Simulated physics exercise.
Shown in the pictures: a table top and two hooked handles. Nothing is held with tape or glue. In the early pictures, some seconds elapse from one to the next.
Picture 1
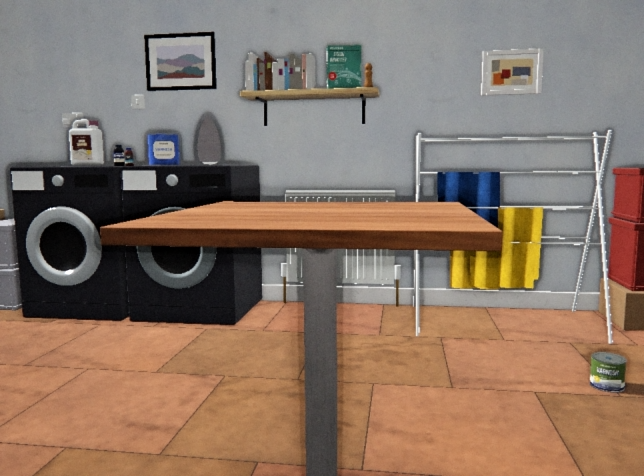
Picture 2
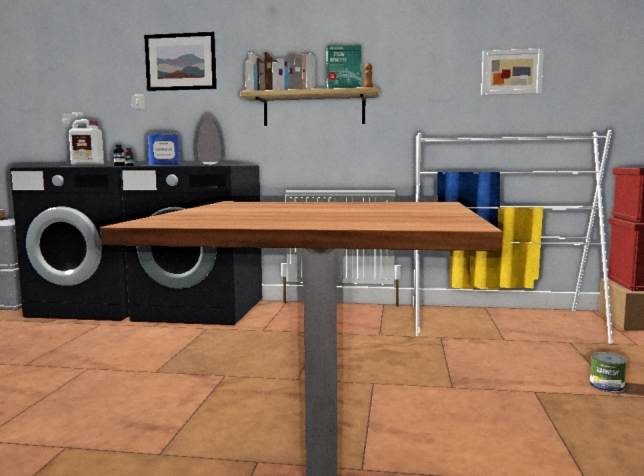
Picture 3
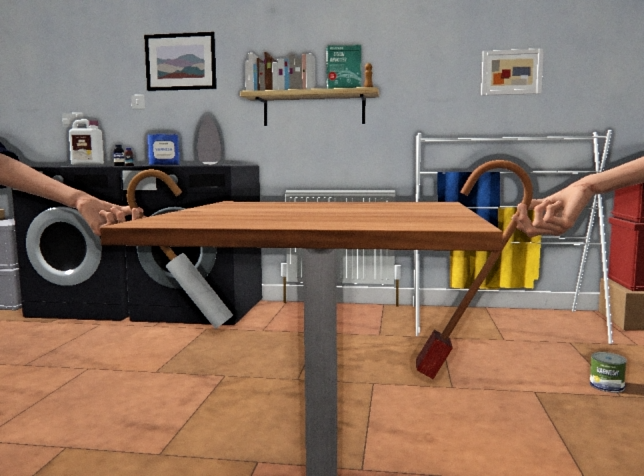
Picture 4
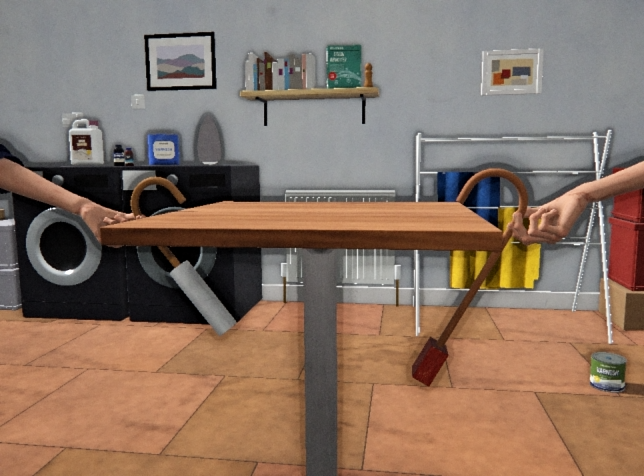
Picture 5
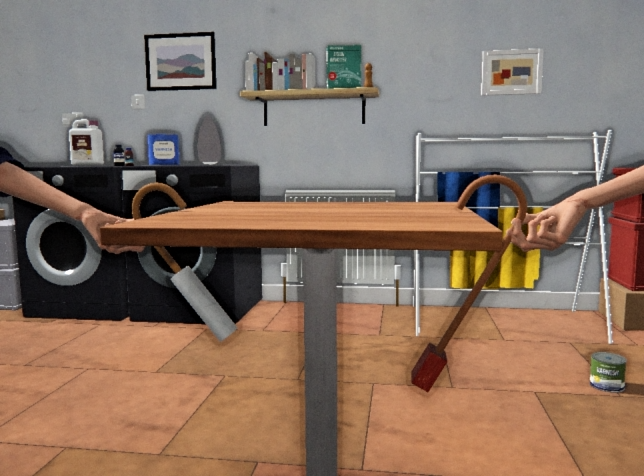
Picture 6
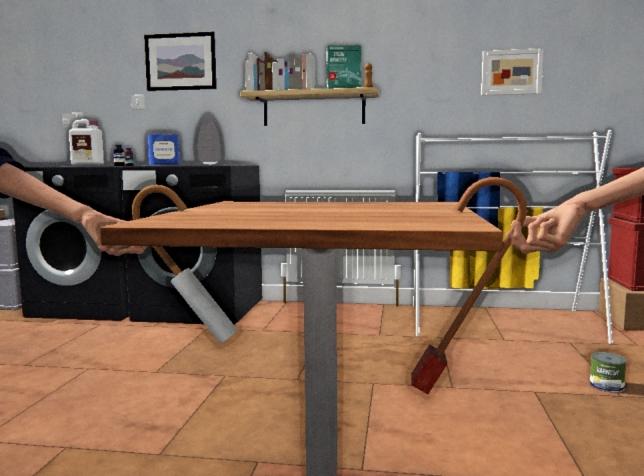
In a laundry room with two dark washing machines and a drying rack, a wooden table stands alone. Two hands then appear, holding a grey-ended hooked handle at the left edge and a red-ended one at the right. They lower the hooks slightly until the curved tips meet the tabletop.
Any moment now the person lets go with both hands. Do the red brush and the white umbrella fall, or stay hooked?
My prediction: The red brush will stay on, the white umbrella will stay on.
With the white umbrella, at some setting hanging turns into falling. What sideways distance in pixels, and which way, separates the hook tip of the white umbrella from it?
8 px or so, leftward.
Then, 0.40 s on from there, red brush at rest near (455, 281); white umbrella at rest near (190, 261).
In the end, the red brush stays hooked on the edge, near (453, 281); the white umbrella stays hooked on the edge, near (192, 261).
